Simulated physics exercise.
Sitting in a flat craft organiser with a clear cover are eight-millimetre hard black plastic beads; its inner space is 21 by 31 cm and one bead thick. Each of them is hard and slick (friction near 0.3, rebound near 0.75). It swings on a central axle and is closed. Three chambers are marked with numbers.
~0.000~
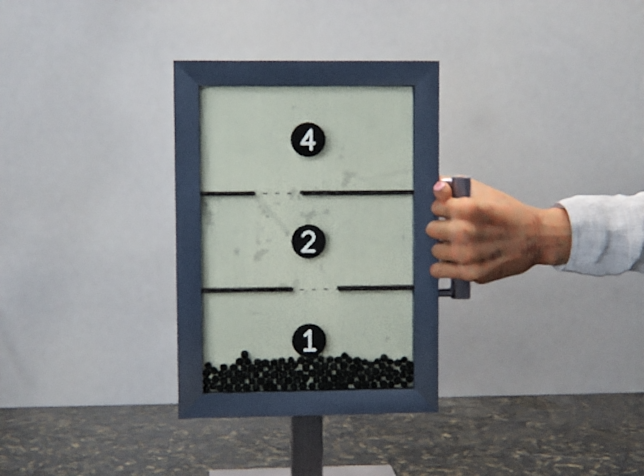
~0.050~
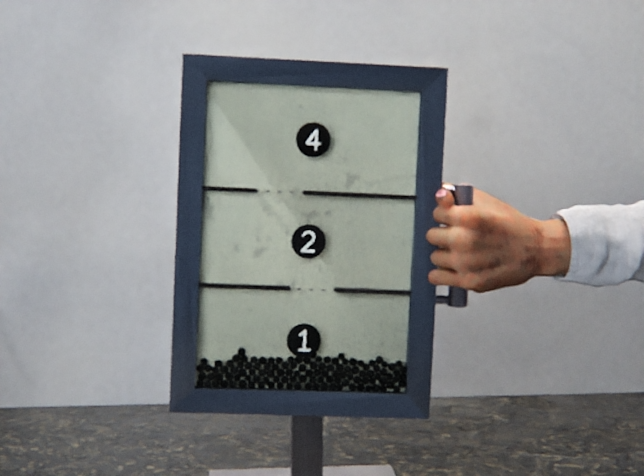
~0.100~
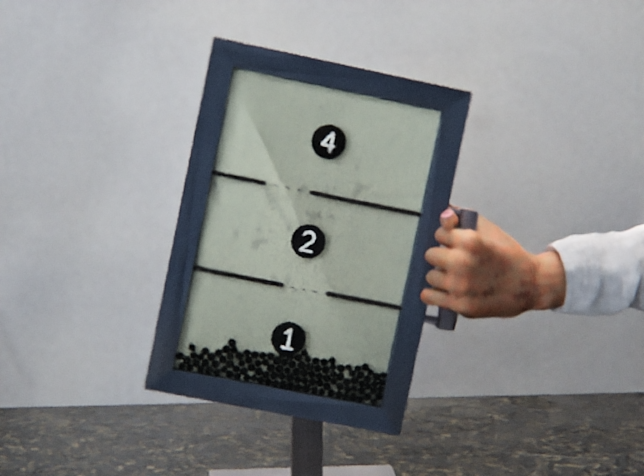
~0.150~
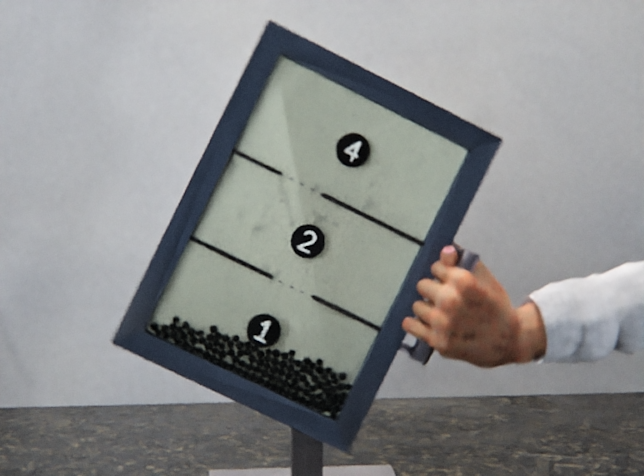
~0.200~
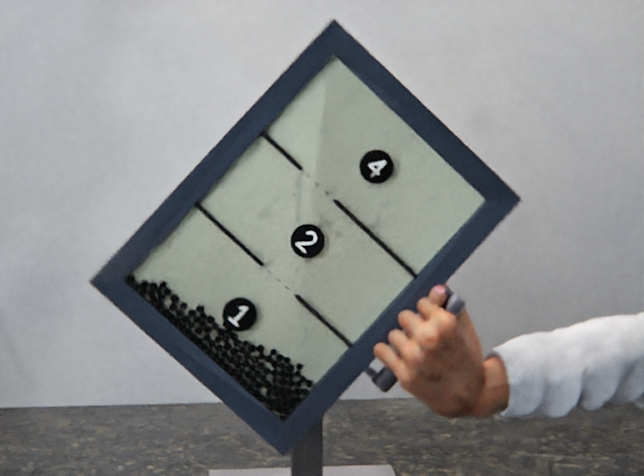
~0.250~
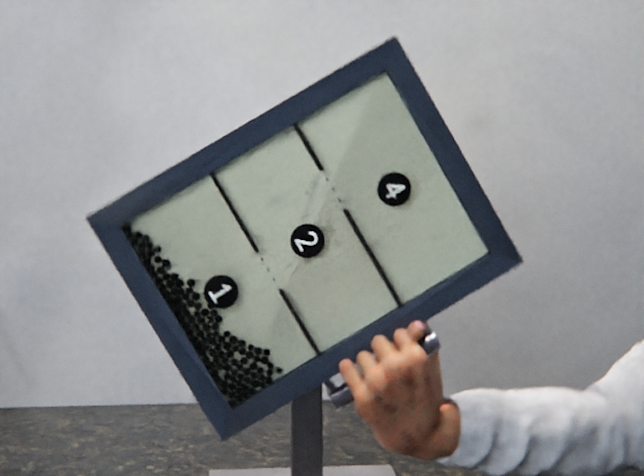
Against a plain grey wall, a hand gripping a handle on the right turns an upright, blue-framed case clockwise on its stand from level to steeply tilted, while small black beads inside shift and bunch along its numbered end compartment.
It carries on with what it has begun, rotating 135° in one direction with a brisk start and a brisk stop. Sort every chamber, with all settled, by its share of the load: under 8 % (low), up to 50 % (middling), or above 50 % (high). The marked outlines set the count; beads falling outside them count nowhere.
No. 1: Above 50 %; 2: Up to 50 %; 4: Under 8 %.
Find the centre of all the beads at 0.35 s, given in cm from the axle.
13 cm left, 3 cm below.
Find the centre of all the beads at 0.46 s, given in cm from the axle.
Offset: Approx. 12 cm left, 2 cm above.
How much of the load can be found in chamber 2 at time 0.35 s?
About 0 %.
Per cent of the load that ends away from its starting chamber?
15 per cent.
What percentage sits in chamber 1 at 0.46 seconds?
About 100 percent of the load.
After 0.35 s, it stands 93° clockwise; the beads' middle is 13 cm left of and 3 cm below the centre; no. 1, 100 %.
After 0.46 s, it stands 126° clockwise; the beads' middle is 12 cm left of and 2 cm above the centre; no. 1, 100 %.
After 0.55 s, it stands 135° clockwise; the beads' middle is 11 cm left of and 2 cm above the centre; no. 1, 95 %, no. 2, 5 %.
All still by 1.6 s, it stands 135° clockwise; no. 1, 85 %, no. 2, 15 %, no. 4, 0 %.
